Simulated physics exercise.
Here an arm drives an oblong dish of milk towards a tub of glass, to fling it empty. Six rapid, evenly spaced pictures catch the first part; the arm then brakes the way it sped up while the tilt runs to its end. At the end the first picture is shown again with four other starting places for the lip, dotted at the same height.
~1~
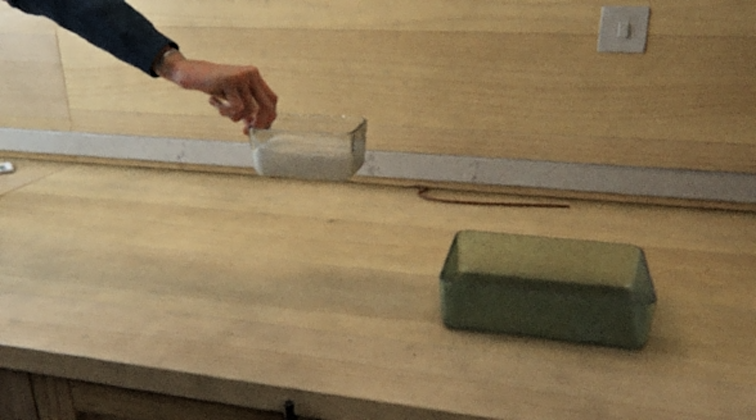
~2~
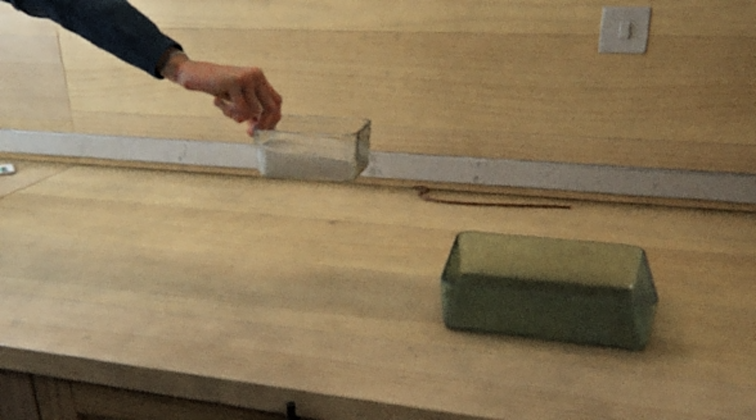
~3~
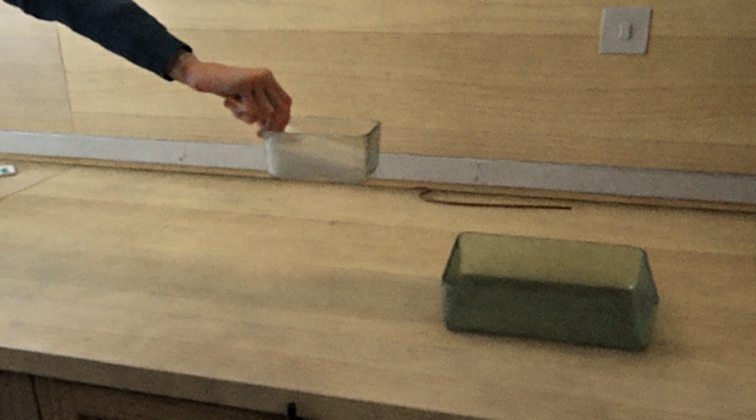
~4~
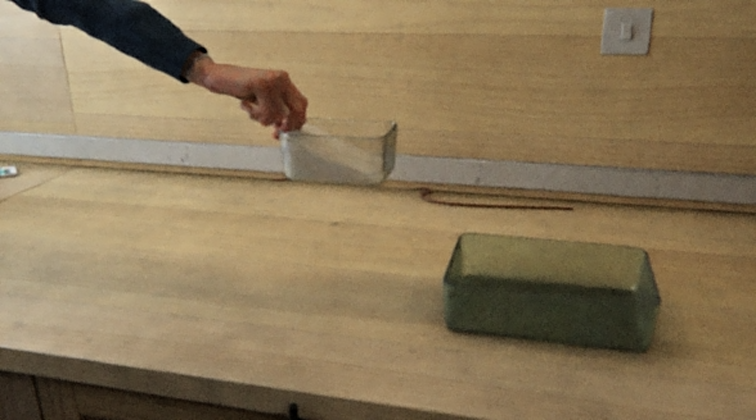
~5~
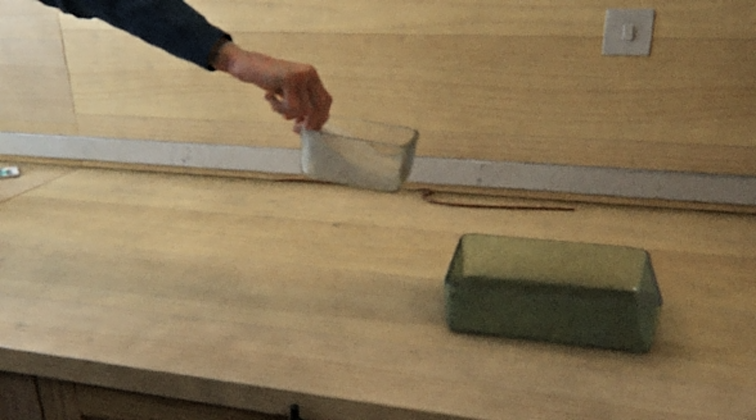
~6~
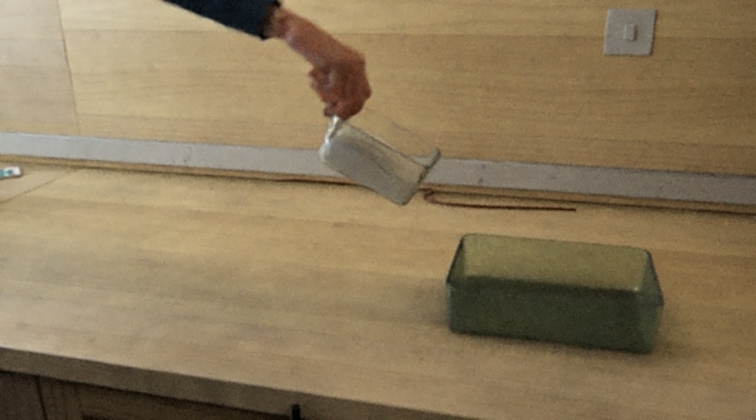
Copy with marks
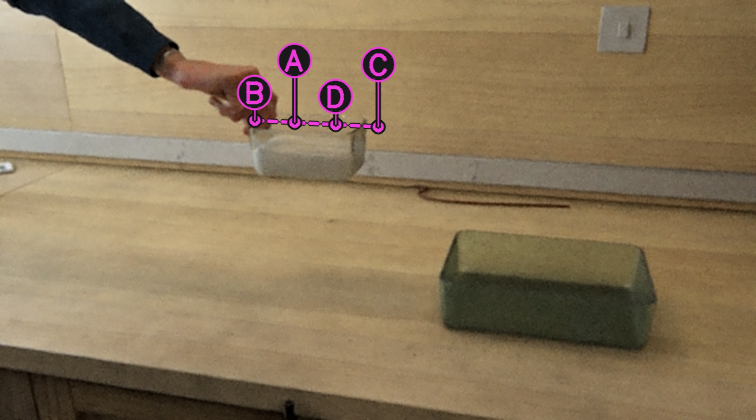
A hand carries a clear dish of milk rightward above a counter, then tilts it.
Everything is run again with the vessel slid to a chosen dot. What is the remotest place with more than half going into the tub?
Choose D.
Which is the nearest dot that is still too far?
A it is.
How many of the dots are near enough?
Two of the four.
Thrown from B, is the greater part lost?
Yes.
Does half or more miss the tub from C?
No.
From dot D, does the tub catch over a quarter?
Yes, clearly.
On the marked copy, A at (294, 122); B at (254, 120); C at (378, 126); D at (335, 124).
Choosing A, about 33 % lands in the tub, 62 % falls short and 5 % goes beside or beyond.
Choosing B, about 0 % lands in the tub, 99 % falls short.
Choosing C, about 85 % lands in the tub, 3 % falls short and 12 % goes beside or beyond.
Choosing D, about 67 % lands in the tub, 23 % falls short and 10 % goes beside or beyond.
